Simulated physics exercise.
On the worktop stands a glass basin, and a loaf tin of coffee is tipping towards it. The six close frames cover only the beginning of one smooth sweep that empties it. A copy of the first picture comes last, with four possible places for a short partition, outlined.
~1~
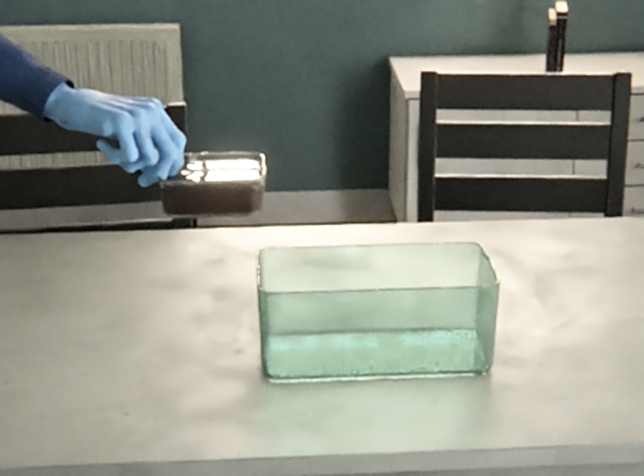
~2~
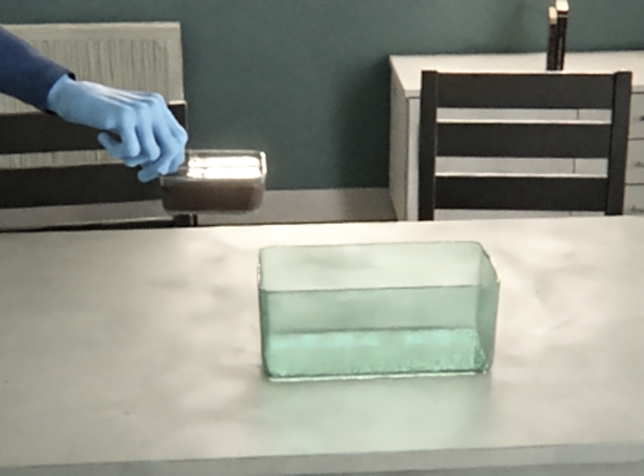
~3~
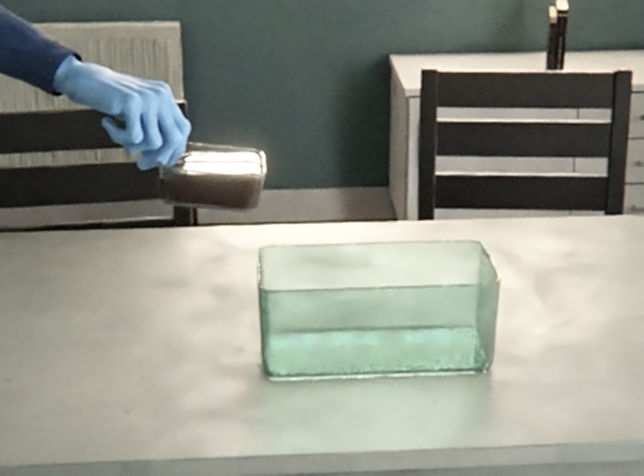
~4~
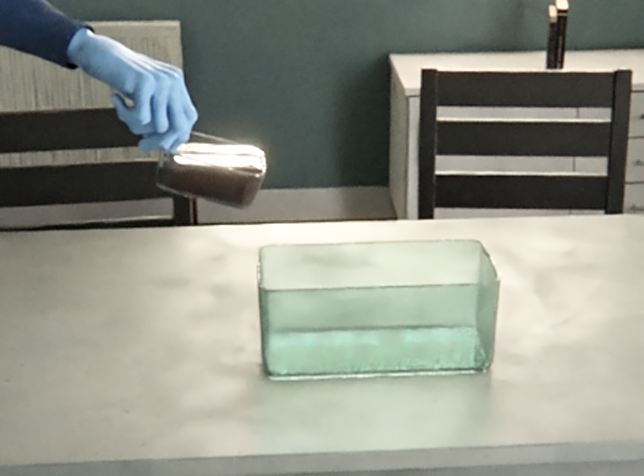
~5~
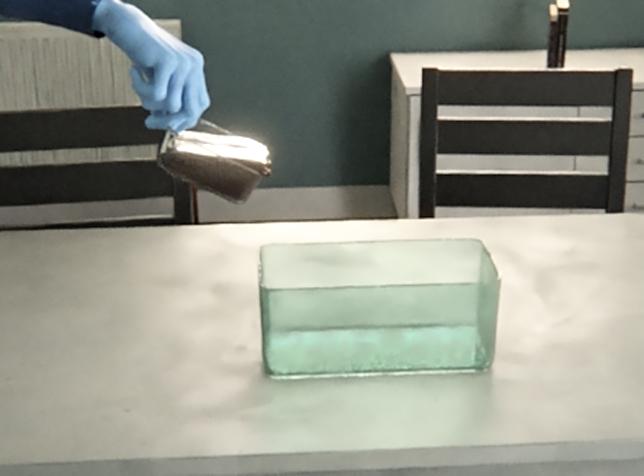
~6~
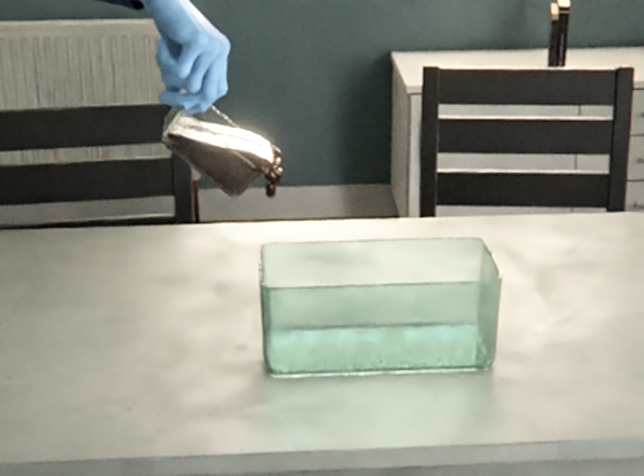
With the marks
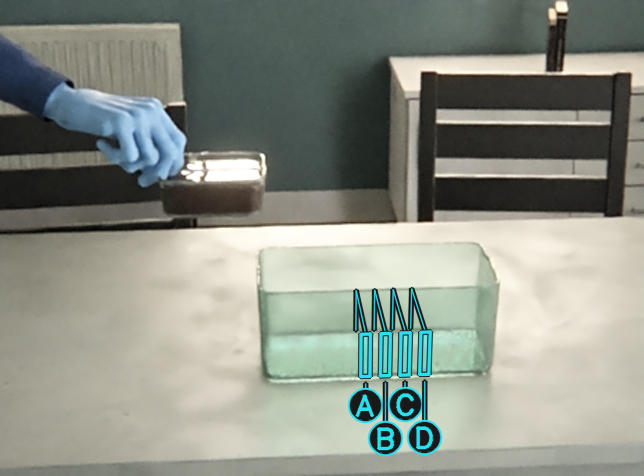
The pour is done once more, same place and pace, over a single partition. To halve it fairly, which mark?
Slot A does it best.
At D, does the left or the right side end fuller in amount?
More ends on the left.
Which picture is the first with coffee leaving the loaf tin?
In picture 4.
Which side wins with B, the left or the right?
More ends on the left.
On the marked copy, A at (365, 383); B at (385, 382); C at (405, 382); D at (424, 381).
Choosing A, about 48 % ends left of the wall and 48 % right of it; 4 % is lost outside.
Choosing B, about 89 % ends left of the wall and 7 % right of it; 4 % is lost outside.
Choosing C, about 94 % ends left of the wall and 3 % right of it; 3 % is lost outside.
Choosing D, about 92 % ends left of the wall and 4 % right of it; 4 % is lost outside.
